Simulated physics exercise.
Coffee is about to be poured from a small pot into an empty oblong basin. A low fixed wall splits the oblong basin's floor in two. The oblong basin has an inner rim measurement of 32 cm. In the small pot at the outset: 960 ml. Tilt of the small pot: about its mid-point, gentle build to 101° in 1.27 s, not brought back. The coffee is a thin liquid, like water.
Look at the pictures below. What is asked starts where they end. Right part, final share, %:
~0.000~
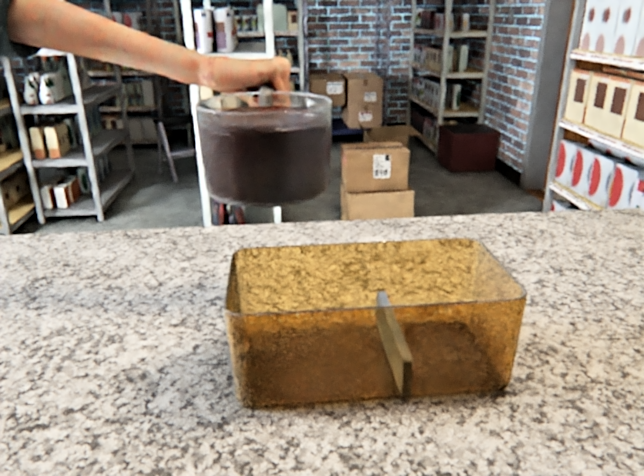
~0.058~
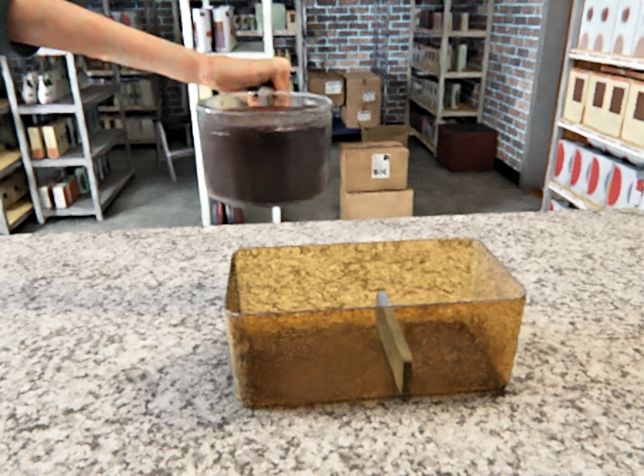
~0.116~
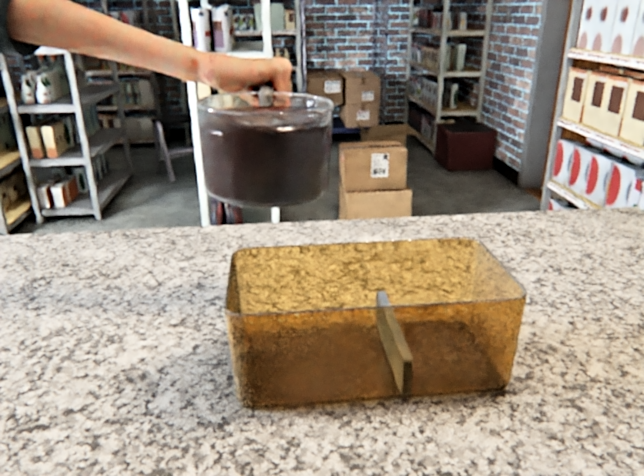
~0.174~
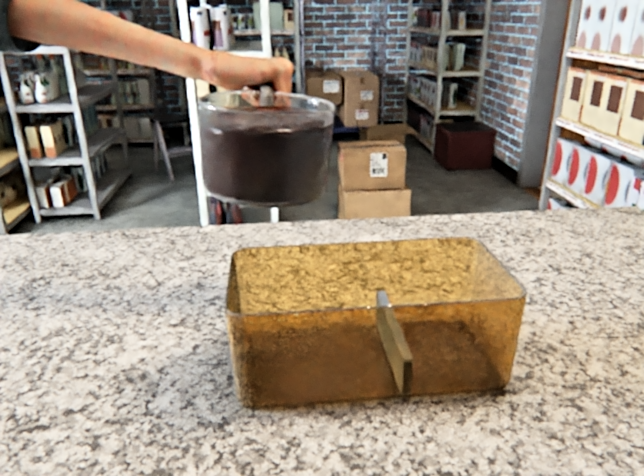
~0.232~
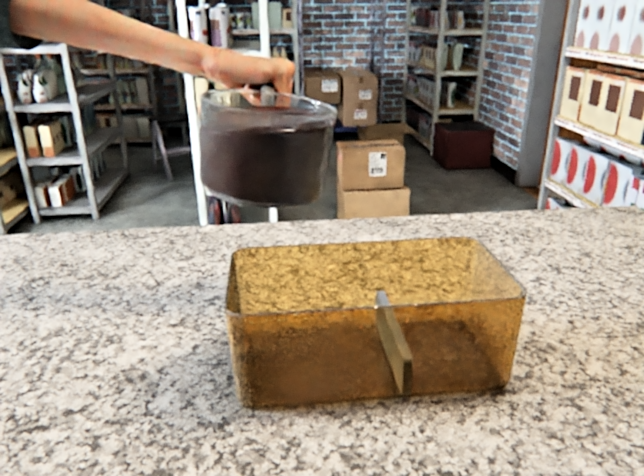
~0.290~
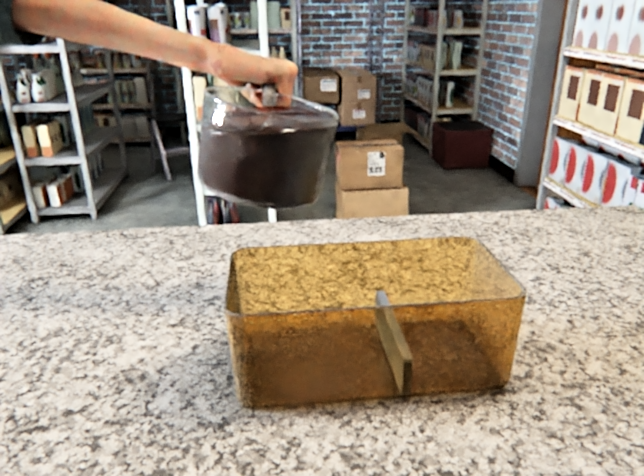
61 %.
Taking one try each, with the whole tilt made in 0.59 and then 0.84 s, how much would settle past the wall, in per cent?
About 40 %, then about 55 %.
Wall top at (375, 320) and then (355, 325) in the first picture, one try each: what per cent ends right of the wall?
80 then 95 %.
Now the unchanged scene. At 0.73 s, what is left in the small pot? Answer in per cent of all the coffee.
Still held: Roughly 68 % of the total.
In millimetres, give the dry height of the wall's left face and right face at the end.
The left side gives some 36 mm, the right side some 16 mm.
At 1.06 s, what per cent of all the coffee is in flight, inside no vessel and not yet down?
I'd put it at about 14 per cent of the liquid.
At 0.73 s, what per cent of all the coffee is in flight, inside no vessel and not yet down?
24 %.
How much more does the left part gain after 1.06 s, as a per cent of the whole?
That is roughly 26 in a hundred of the whole.
After 0.73 s the tilt is 63° and 68 per cent is still to pour, 2 is left of the wall and 6 right of it.
After 1.06 s the tilt is 94° and 18 per cent is still to pour, 12 is left of the wall and 56 right of it.
After 1.40 s the tilt is 101° and 2 per cent is still to pour, 34 is left of the wall and 61 right of it.
After 1.77 s the tilt is 101° and 0 per cent is still to pour, 38 is left of the wall and 61 right of it.
In the end 38 per cent lies left of the wall, 61 right of it and 1 outside.
